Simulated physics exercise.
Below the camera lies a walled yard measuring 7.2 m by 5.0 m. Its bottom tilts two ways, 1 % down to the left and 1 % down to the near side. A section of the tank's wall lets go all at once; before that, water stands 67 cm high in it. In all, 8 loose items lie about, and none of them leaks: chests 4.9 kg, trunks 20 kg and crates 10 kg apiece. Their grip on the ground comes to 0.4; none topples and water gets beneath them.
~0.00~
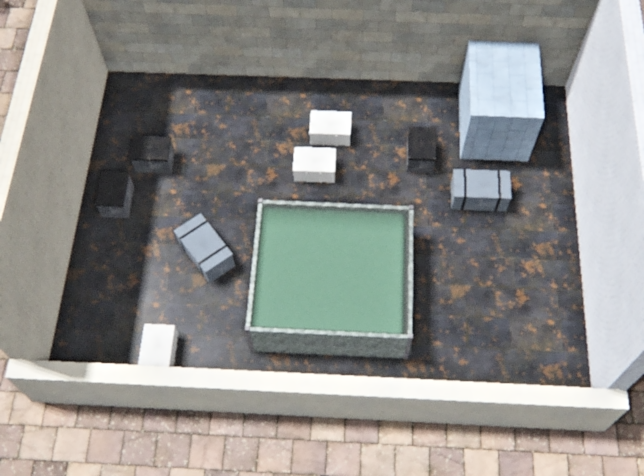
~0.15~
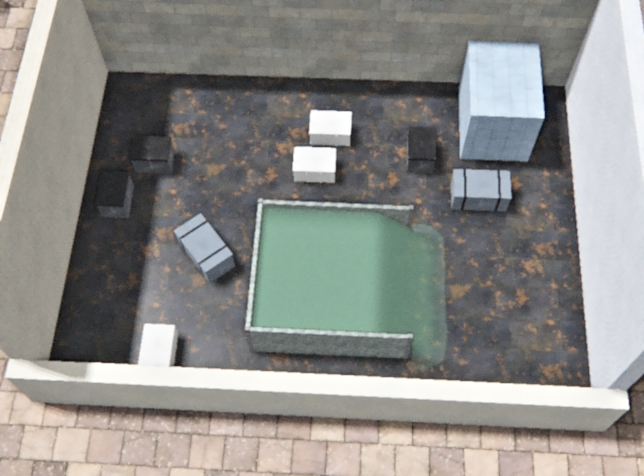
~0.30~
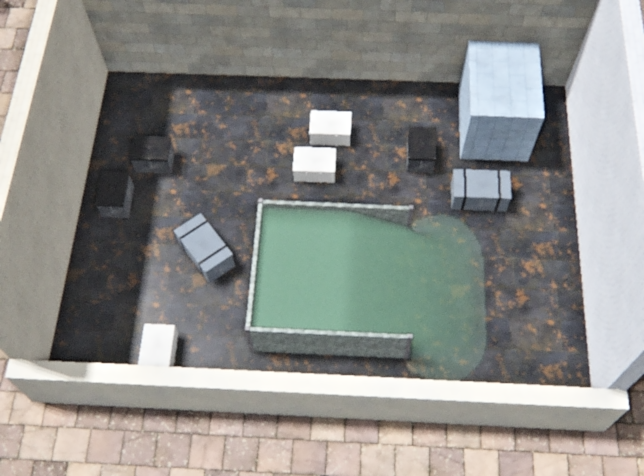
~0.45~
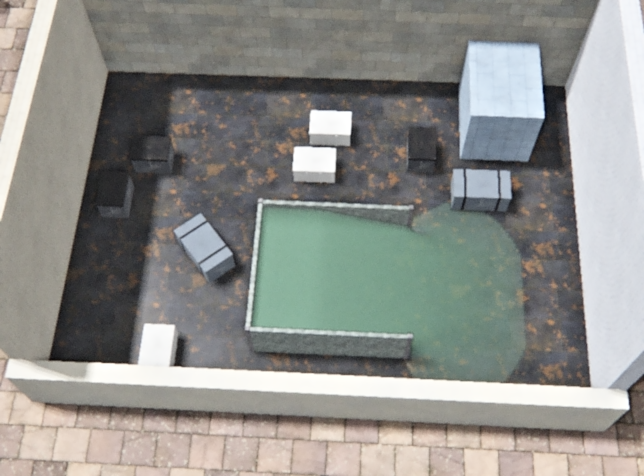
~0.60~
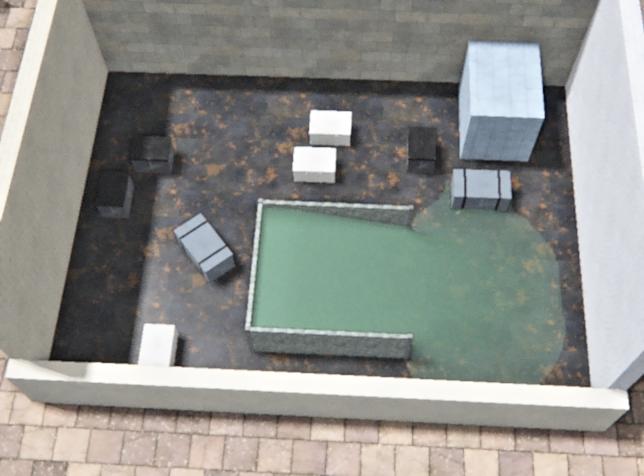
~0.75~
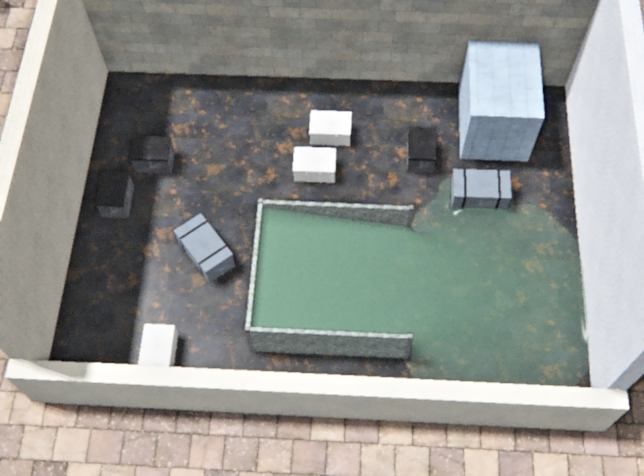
Walled yard with scattered boxes, green water pouring from a tank's open right side and spreading across the floor to the right wall.
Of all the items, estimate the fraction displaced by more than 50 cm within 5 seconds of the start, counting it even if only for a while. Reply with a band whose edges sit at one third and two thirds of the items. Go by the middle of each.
Band: One third to two thirds.
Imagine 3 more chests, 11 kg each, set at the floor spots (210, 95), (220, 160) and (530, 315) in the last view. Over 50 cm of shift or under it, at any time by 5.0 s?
Order as listed: Inside half a metre / inside half a metre / beyond half a metre.
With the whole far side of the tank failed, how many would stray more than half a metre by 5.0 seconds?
The answer would then be 6.
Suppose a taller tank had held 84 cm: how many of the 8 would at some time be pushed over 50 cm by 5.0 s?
Then it comes to 5.
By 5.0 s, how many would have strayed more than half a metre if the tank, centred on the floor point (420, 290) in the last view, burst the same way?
That would give 5.
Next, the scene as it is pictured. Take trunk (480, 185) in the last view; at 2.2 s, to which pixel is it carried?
(484, 158) or thereabouts.
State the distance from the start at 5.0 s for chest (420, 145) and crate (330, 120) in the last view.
Going in order, that's 200 cm for one and 120 cm for the other.
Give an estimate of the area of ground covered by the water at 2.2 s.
13 m2.
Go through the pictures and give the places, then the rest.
A trunk at (482, 183) rests on the ground; a chest at (112, 188) rests on the ground; 3.7 m2 under water; 0 of 8 have shifted, in the first frame.
A trunk at (482, 183), on the bottom; a chest at (112, 188), on the bottom; water covers 4.7 m2; 0 of 8 have shifted, in the second frame.
A trunk at (482, 183), on the bottom; a chest at (112, 188), on the bottom; water covers 6.0 m2; 0 of 8 have shifted, in the third frame.
A trunk at (482, 183), on the bottom; a chest at (112, 188), on the bottom; 7.5 m2 under water; 0 of 8 have shifted, in the fourth frame.
A trunk at (482, 183) rests on the ground; a chest at (112, 188) rests on the ground; water covers 9.0 m2; 0 of 8 have shifted, in the fifth frame.
A trunk at (482, 183), on the bottom; a chest at (112, 188), on the bottom; water covers 10.3 m2; 0 of 8 have shifted, in the sixth frame.
After 1.1 s 0 of 8 are over 50 cm from their spots; 0 afloat.
After 2.2 s 0 of 8 are over 50 cm from their spots; 0 afloat.
After 3.5 s 1 of 8 are over 50 cm from their spots; 0 afloat.
After 5.0 s 5 of 8 are over 50 cm from their spots, and 5 have been at some point; 1 afloat.
